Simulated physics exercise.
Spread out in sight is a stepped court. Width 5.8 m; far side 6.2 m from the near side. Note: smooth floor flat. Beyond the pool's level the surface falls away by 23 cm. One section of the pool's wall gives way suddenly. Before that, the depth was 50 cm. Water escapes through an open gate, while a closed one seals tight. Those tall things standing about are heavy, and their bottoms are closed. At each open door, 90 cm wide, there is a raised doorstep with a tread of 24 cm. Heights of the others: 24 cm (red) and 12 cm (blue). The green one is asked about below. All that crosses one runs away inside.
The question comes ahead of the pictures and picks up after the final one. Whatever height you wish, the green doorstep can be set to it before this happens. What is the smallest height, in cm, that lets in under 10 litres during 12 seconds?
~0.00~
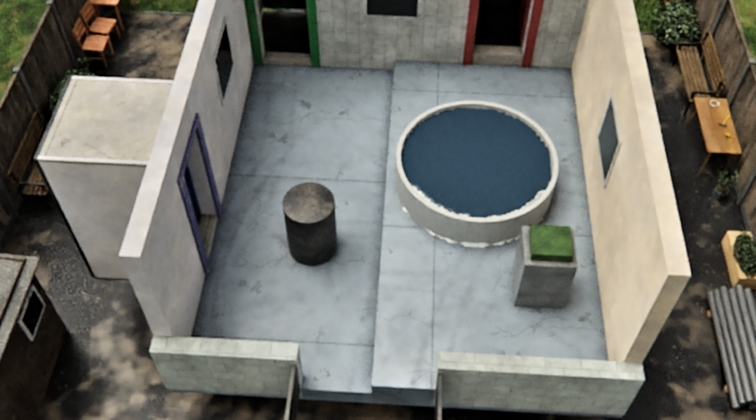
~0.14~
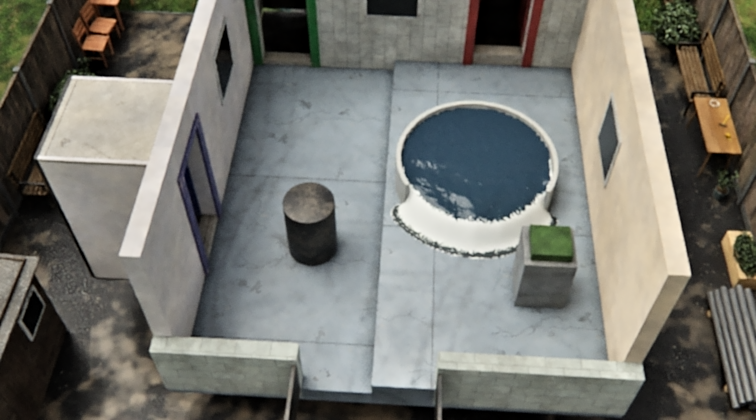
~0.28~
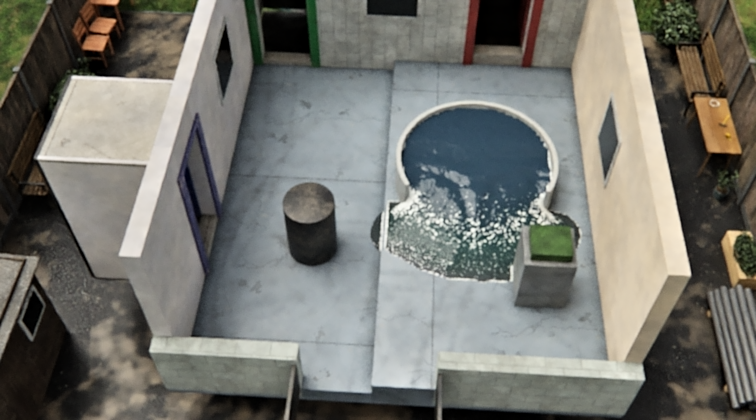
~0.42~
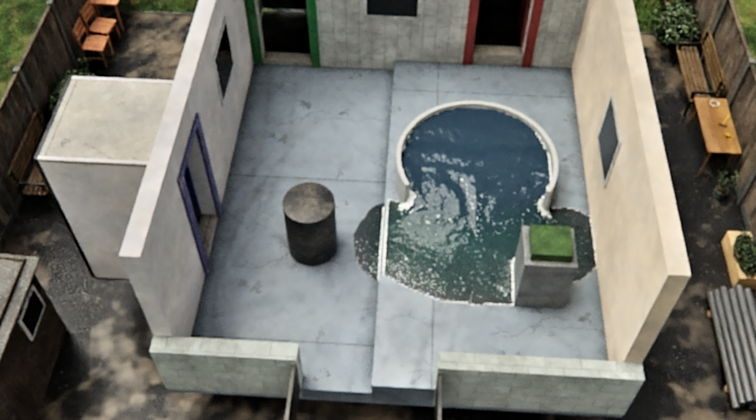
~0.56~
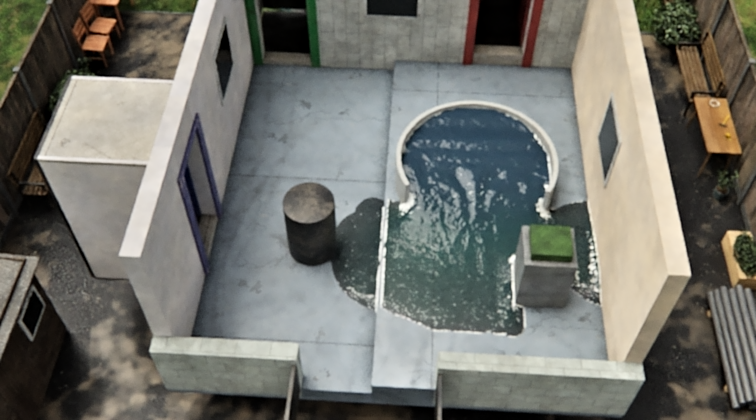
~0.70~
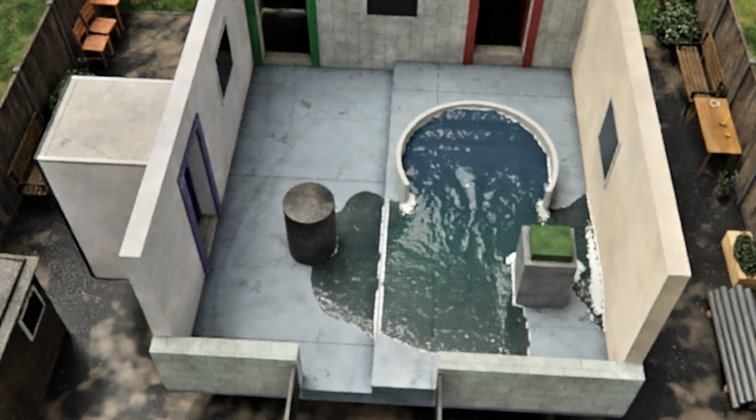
7 cm.
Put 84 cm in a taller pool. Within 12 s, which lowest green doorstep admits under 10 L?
It would take a step of about 15 cm.
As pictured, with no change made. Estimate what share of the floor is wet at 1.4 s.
Wet: Close to 40 %.
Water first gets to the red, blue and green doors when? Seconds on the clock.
So the front gets to red at 3.6 seconds, blue at 3.0 seconds, and green at 7.0 seconds.
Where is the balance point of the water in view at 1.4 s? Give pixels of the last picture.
The balance point sits at roughly (474, 225).
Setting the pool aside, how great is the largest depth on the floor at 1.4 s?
Max depth: About 30 cm.
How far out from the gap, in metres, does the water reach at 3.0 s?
Reach: Approx. 4.6 m.
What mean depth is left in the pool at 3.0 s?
It averages close to 12 centimetres.
After 1.4 s water covers 40 % of the floor, deepest (30 cm) near (522, 266); it has not reached the green door.
After 3.0 s water covers 45 % of the floor, deepest (25 cm) near (583, 381); it has not reached the green door.
After 12.0 s water covers 95 % of the floor, deepest (10 cm) near (271, 80); 9 cm at the green door, 3 litres in over its 9 cm doorstep.
At the green door as built, the water arrived by 7.0 s and peaked near 11 cm at 8.6 s.
With a doorstep of 6.5 cm, 15 litres would have come in within the 12 s; with 8.5 cm, 4 litres. So under 10 litres takes about 7 cm.
